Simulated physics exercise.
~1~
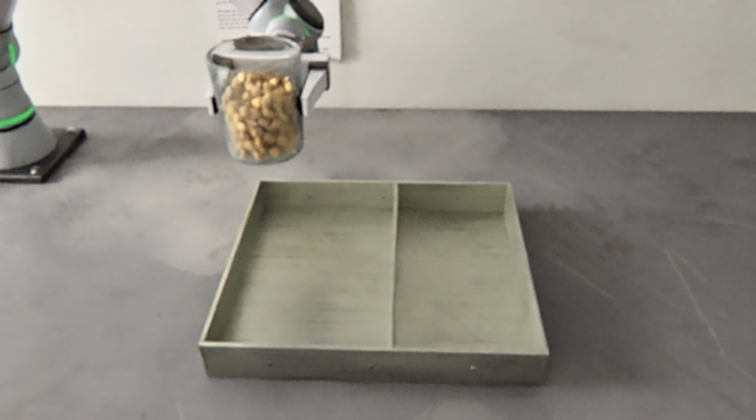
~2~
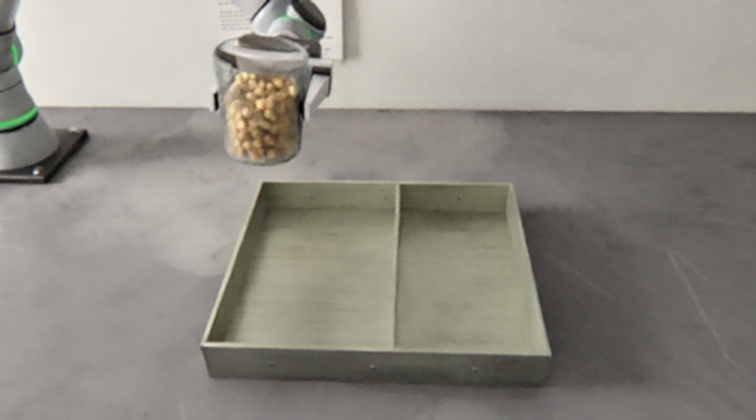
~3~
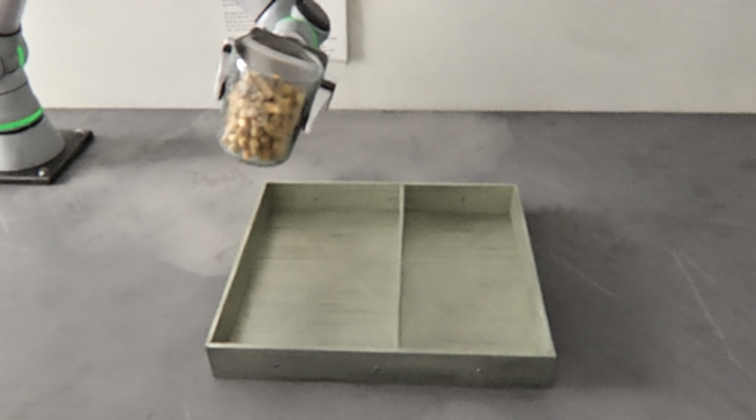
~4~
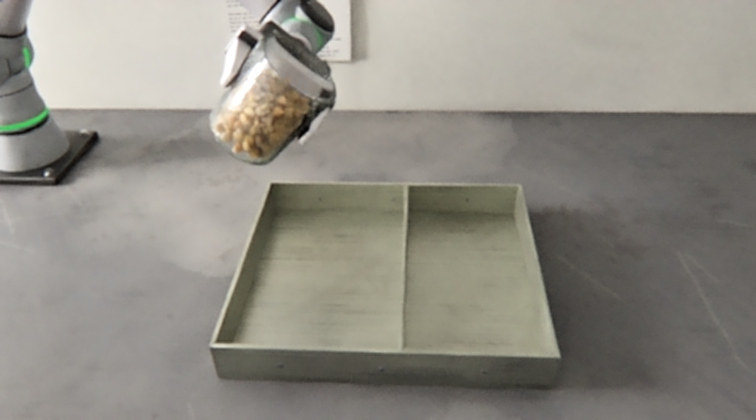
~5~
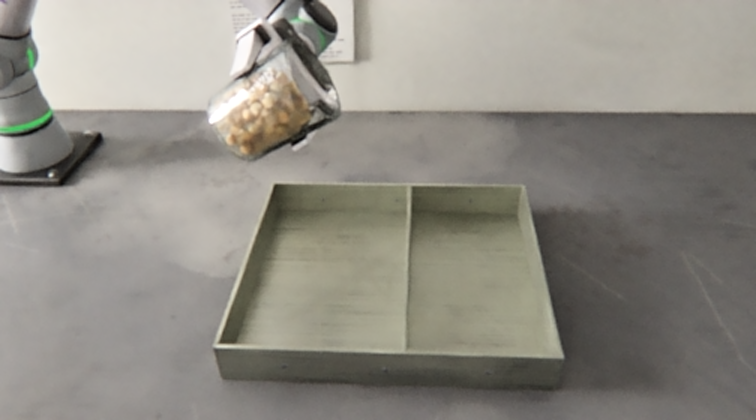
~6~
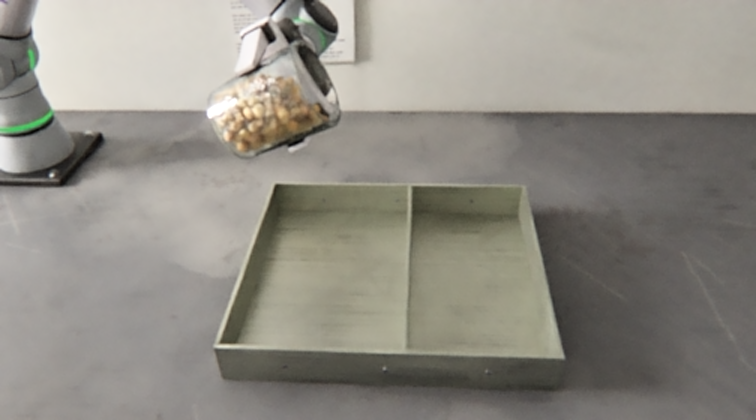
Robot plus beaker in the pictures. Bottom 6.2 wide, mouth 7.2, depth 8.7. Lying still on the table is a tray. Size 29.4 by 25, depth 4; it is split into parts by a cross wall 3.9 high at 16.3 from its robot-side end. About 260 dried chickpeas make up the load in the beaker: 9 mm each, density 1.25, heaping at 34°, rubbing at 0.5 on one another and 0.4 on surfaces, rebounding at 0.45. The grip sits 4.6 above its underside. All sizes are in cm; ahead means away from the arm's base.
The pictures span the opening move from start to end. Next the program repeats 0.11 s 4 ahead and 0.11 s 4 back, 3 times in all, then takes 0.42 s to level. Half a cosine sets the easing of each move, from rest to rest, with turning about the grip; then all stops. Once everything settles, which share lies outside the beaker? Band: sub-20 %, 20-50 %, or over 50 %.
Band: 20-50 %.
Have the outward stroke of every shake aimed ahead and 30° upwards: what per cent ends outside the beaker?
60 %.
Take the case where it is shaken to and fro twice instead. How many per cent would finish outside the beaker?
Estimate for that case: 30 %.
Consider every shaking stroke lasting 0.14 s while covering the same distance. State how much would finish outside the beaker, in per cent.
20 %.
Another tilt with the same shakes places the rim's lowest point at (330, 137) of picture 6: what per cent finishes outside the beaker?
Roughly 90 per cent.
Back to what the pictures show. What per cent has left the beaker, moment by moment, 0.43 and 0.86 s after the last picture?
25, then 40.
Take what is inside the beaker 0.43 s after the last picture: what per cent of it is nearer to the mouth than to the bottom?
55 %.
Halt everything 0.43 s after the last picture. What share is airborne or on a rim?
About 10 per cent.
Then, 0.43 s after the last picture, tilted 64° forward, highest piece 23 above the table; 189 in the beaker, 23 in the far-side part, 20 in the robot-side part, 26 in flight or on a rim.
Then, 0.86 s after the last picture, tilted 33° forward, highest piece 23 above the table; 159 in the beaker, 57 in the robot-side part, 40 in the far-side part, 2 in flight or on a rim.
Then, 1.28 s after the last picture, level, highest piece 23 above the table; 159 in the beaker, 59 in the robot-side part, 40 in the far-side part.
Then, 2.33 s after the last picture, level, highest piece 23 above the table; 159 in the beaker, 59 in the robot-side part, 40 in the far-side part.
Final count, 159 in the beaker, 59 in the robot-side part, 40 in the far-side part. That is 38 % outside the beaker.
